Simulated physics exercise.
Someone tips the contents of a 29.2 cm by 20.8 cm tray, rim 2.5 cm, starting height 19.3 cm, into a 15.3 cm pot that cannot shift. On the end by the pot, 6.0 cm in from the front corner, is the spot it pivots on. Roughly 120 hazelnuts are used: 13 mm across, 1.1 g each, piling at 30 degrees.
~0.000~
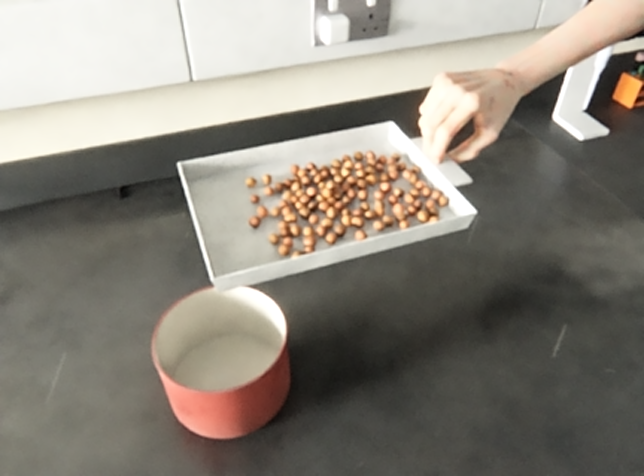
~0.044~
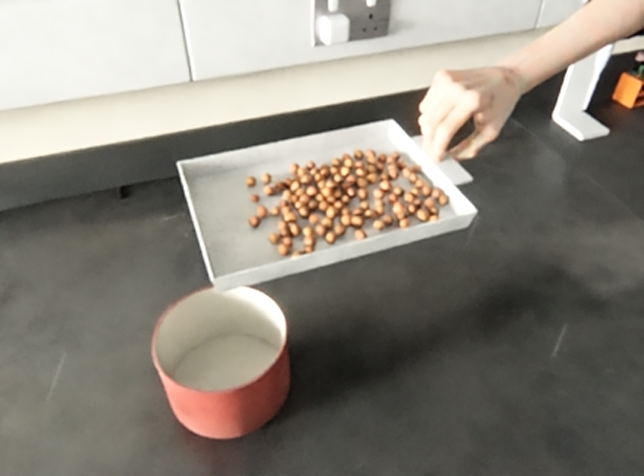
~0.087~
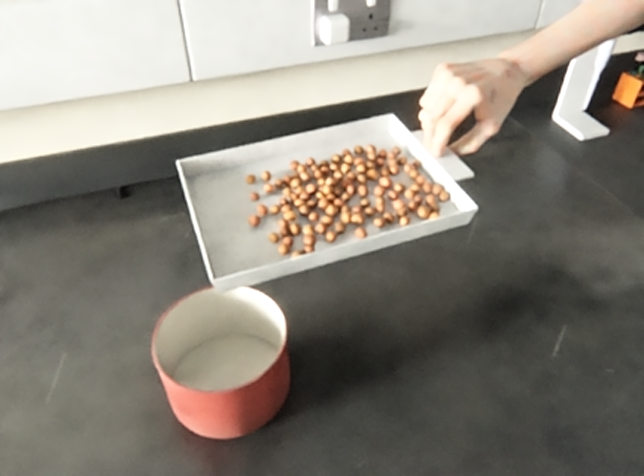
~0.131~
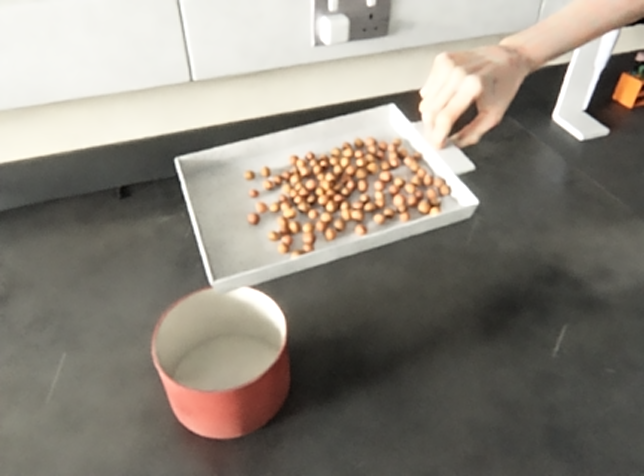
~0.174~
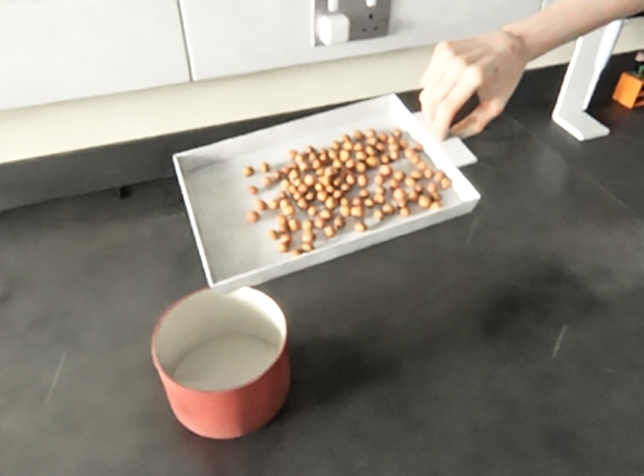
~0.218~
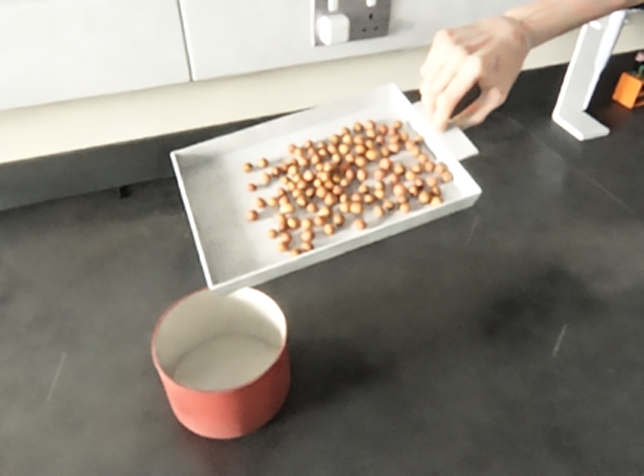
On a dark kitchen countertop, a hand holds a shallow white tray of brown hazelnuts behind a red pot and gradually raises its right end, tilting it slightly toward the left while the nuts stay clustered in the tray.
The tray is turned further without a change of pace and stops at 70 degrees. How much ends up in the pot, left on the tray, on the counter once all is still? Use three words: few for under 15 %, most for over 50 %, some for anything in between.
Pot: Few; left on the tray: Most; counter: Few.
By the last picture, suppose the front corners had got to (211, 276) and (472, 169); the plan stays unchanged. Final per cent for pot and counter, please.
Per cent by place - pot 5, counter 10.
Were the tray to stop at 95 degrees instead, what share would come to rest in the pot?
In that case it comes to about 85 in a hundred.
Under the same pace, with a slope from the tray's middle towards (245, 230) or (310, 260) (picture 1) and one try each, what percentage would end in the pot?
About 5 per cent on the first try and 0 per cent on the second.
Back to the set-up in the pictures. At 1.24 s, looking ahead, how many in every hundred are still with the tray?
Some 95 per cent of the load.
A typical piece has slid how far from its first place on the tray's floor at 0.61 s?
About 9 cm.
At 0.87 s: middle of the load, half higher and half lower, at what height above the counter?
About 24 cm.
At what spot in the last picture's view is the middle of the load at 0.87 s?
Near (257, 233).
Then, at 0.61 s, tilt 40 degrees; the tray holds 100 %, the pot 0 %.
After 0.87 s, tilt 58 degrees; the tray holds 95 %, the pot 0 %.
Then, at 1.24 s, tilt 70 degrees; the tray holds 95 %, the pot 5 %.
At rest (2.2 s), pot 10 %, tray 90 %, counter 0 %.
